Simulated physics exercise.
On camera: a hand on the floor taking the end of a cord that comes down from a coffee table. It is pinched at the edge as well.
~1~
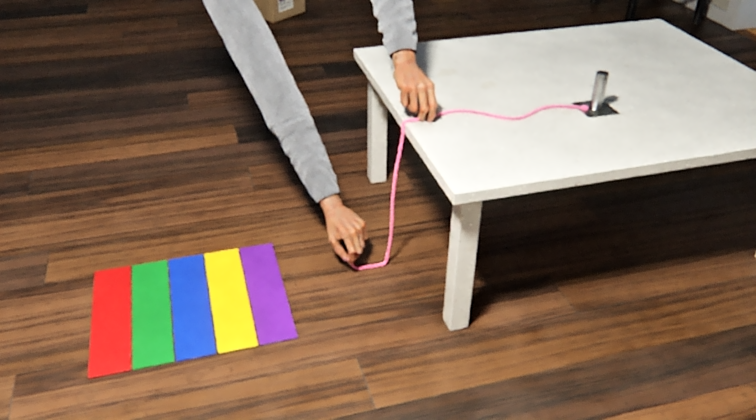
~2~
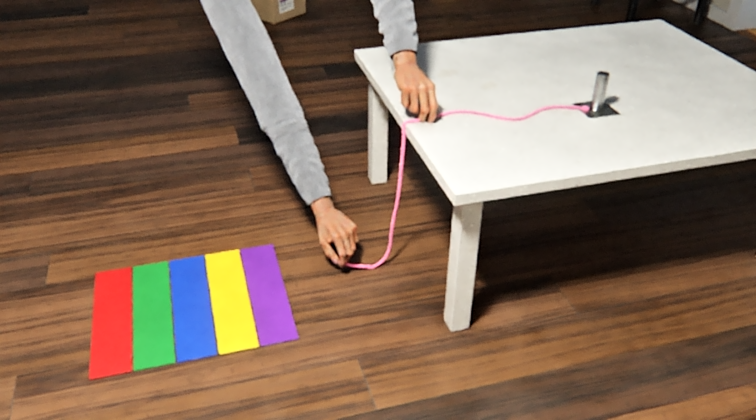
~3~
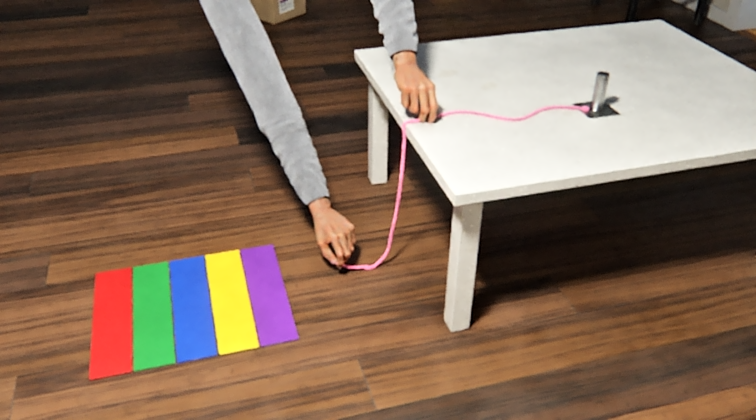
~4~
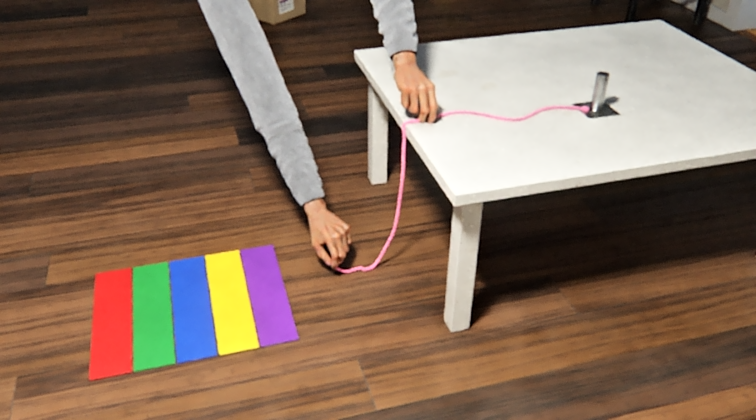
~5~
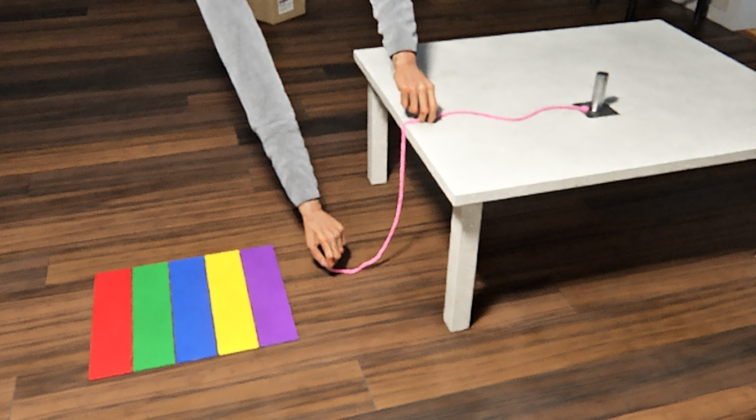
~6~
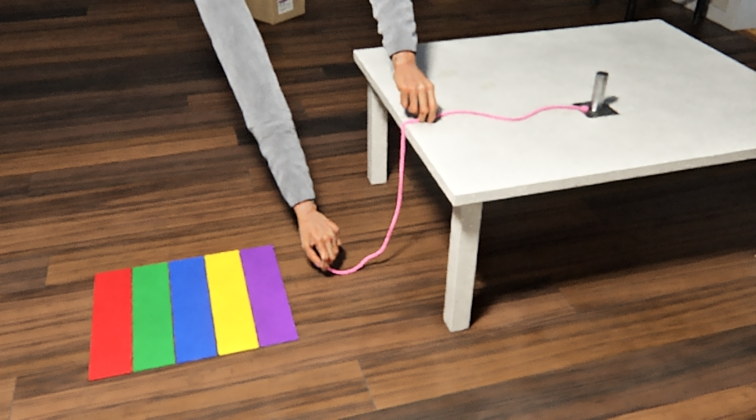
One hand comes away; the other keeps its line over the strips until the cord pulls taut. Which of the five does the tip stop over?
The yellow one.
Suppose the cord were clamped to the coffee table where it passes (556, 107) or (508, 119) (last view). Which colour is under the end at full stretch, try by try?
It would be yellow; yellow.
A little later, end near (298, 270); short of the strips.
Next, end near (252, 278); over purple.
When it is tight, end near (225, 283); over yellow. It halts on the yellow strip.
